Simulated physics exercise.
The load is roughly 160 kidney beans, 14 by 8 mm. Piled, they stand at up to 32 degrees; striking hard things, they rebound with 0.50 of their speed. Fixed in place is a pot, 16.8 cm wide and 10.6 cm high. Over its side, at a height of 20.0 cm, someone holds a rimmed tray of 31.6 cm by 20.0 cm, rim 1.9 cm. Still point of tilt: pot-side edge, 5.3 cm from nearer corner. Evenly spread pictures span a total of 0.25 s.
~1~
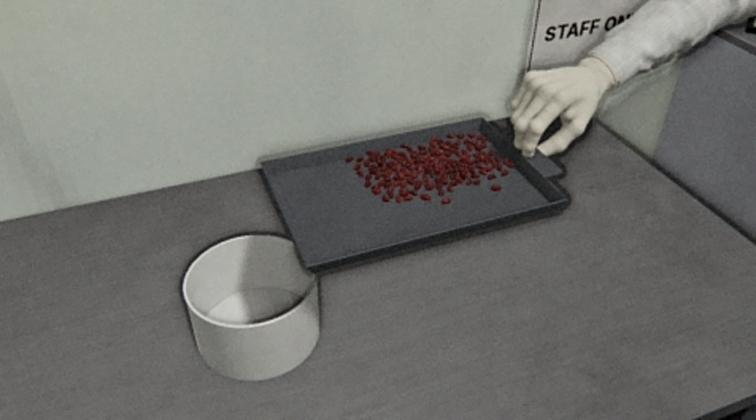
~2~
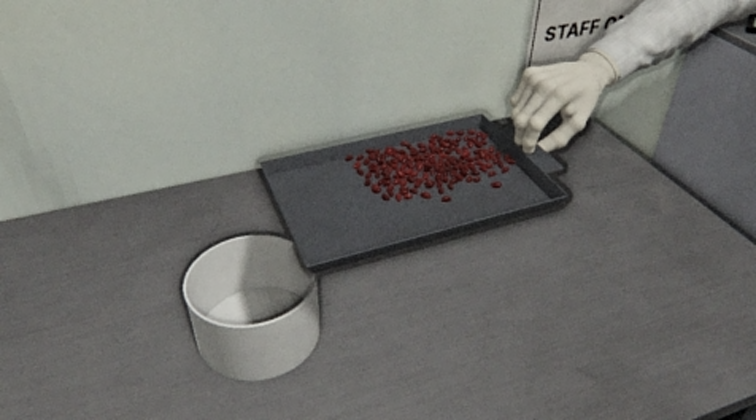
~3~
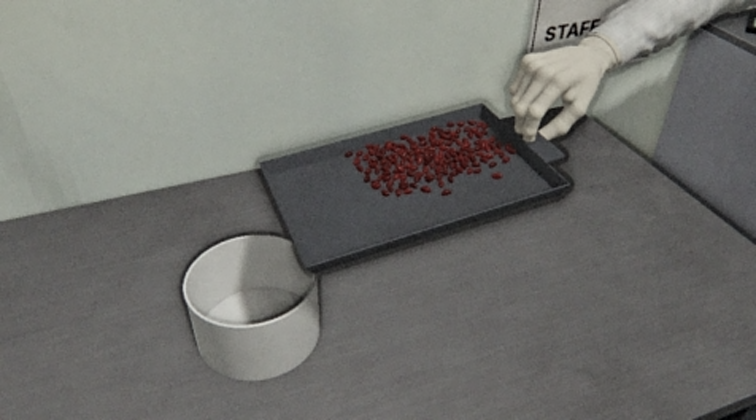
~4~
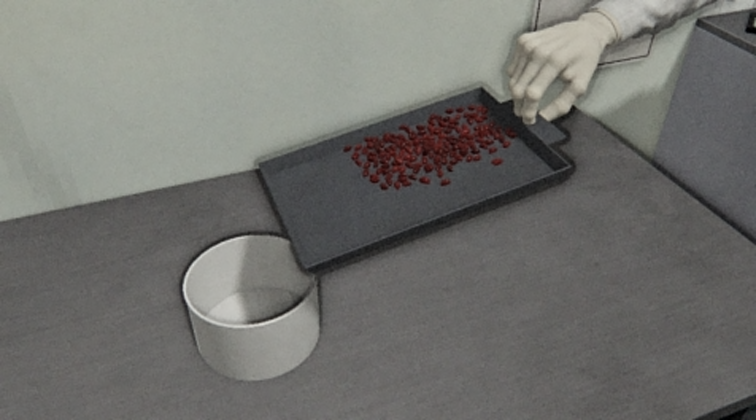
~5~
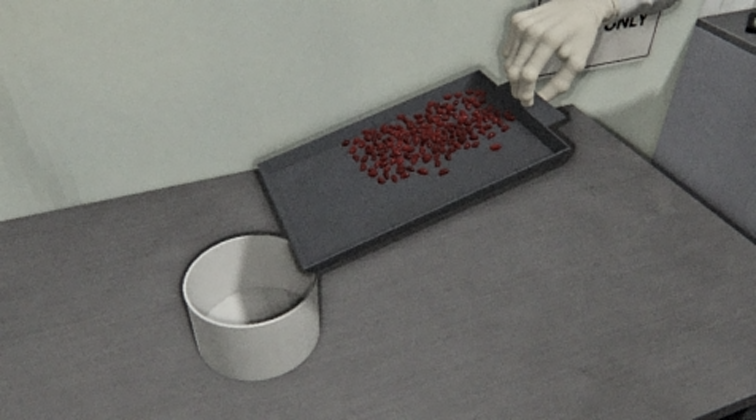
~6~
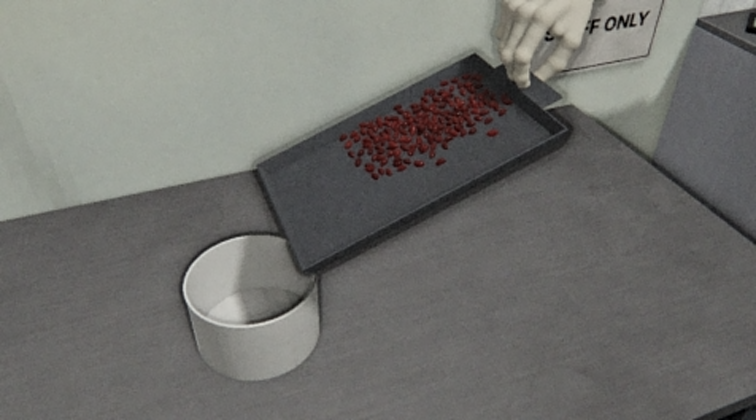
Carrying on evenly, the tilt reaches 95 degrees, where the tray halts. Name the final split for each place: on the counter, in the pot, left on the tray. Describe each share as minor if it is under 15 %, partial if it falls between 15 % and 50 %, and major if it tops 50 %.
In the end counter: Will likely be medium; pot: Will likely be high; tray: Will likely be low.
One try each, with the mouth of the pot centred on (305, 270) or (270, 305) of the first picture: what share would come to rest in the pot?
Near 15 and 40 percent, one try each.
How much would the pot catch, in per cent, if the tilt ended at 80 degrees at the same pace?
About 70 in a hundred would end up in the pot.
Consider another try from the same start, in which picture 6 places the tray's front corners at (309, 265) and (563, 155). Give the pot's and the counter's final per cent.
Per cent by place - pot 20, counter 80.
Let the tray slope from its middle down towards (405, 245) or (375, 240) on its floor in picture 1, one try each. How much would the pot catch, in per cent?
0 and 0 %.
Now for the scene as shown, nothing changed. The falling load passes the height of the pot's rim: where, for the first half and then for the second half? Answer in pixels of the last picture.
Earlier half close to (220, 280), later half at (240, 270) in pixels.
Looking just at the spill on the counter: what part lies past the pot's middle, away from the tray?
Some 90 per cent.
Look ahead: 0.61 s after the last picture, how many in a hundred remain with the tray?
About 10%.
Then, 0.37 s after the last picture, tilt 56 degrees; the tray holds 100 %, the pot 0 %.
Then, 0.61 s after the last picture, tilt 80 degrees; the tray holds 10 %, the pot 40 %.
Then, 0.97 s after the last picture, tilt 95 degrees; the tray holds 0 %, the pot 75 %.
In the end, counter 25 %, pot 75 %, tray 0 %.
